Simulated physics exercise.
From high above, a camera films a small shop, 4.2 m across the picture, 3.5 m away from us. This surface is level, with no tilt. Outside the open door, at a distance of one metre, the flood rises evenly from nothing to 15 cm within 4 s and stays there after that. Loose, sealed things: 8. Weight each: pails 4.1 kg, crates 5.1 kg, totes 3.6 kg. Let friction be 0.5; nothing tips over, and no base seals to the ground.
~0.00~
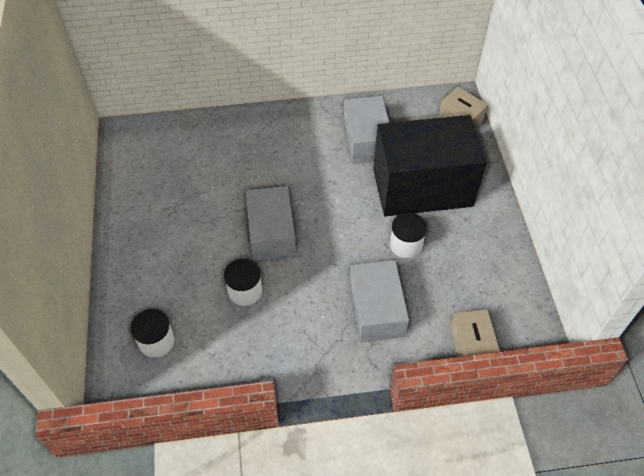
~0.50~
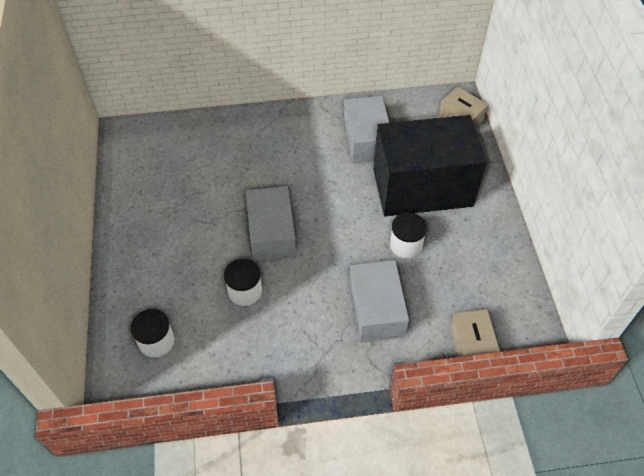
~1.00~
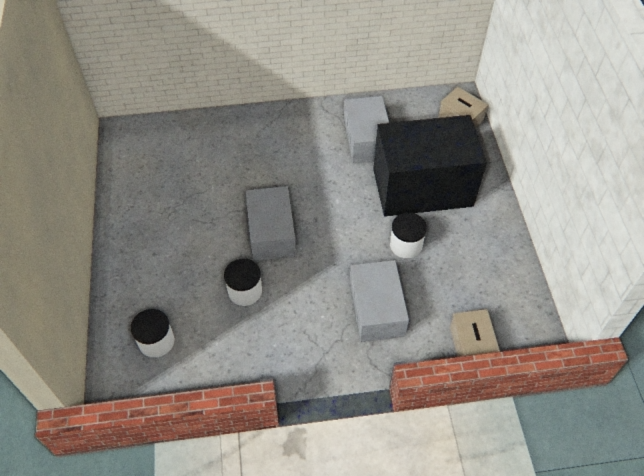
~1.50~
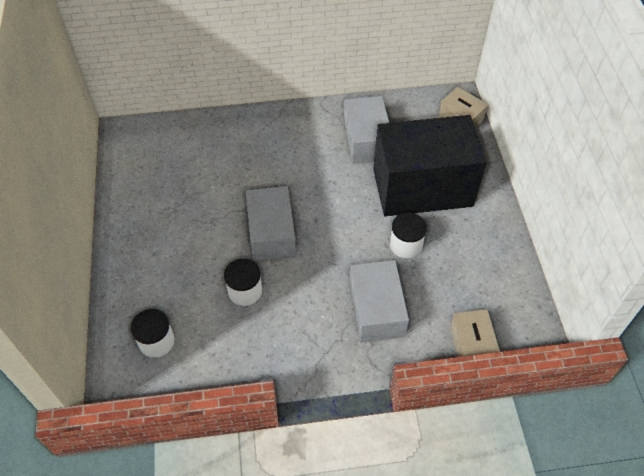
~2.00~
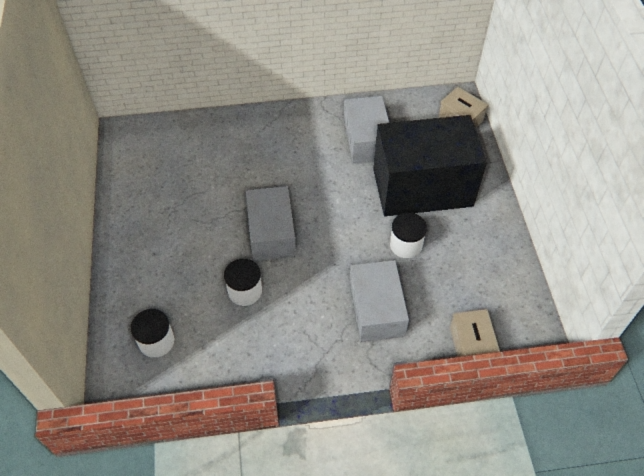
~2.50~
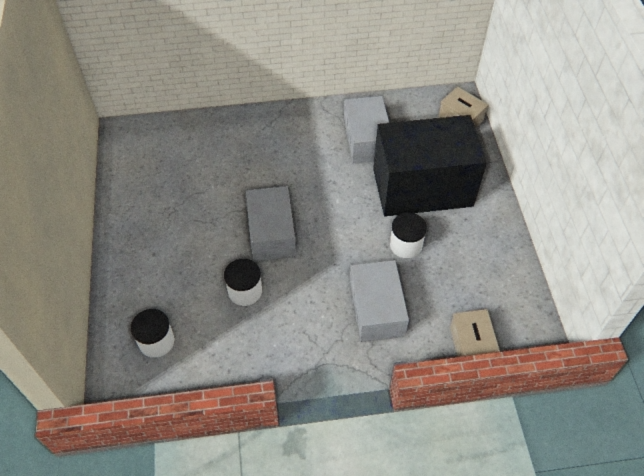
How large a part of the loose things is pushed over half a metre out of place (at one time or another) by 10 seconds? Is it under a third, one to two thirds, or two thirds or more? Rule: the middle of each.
Some of them shift that far, a third to two thirds.
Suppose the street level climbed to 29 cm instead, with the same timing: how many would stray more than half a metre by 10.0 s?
Then it comes to 7.
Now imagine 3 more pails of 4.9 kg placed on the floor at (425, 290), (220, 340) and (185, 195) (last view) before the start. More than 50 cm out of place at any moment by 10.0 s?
Within the limit; within the limit; within the limit.
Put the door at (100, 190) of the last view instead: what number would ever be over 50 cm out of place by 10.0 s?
That would give 4.
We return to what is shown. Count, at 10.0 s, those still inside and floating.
Total: 4.
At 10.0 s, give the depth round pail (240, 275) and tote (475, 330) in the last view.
Depth approx. 4 cm / 2 cm.
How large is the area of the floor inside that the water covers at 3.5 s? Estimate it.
Wet: Near 1.5 m2.
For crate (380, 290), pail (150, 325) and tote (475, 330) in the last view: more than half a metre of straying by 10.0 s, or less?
One by one: Above; below; below.
After 3.5 s 0 of 8 are over 50 cm from their spots; 0 afloat.
After 4.5 s 0 of 8 are over 50 cm from their spots; 0 afloat.
After 7.0 s 3 of 8 are over 50 cm from their spots; 0 afloat.
After 10.0 s 5 of 8 are over 50 cm from their spots, and 5 have been at some point; 4 afloat.
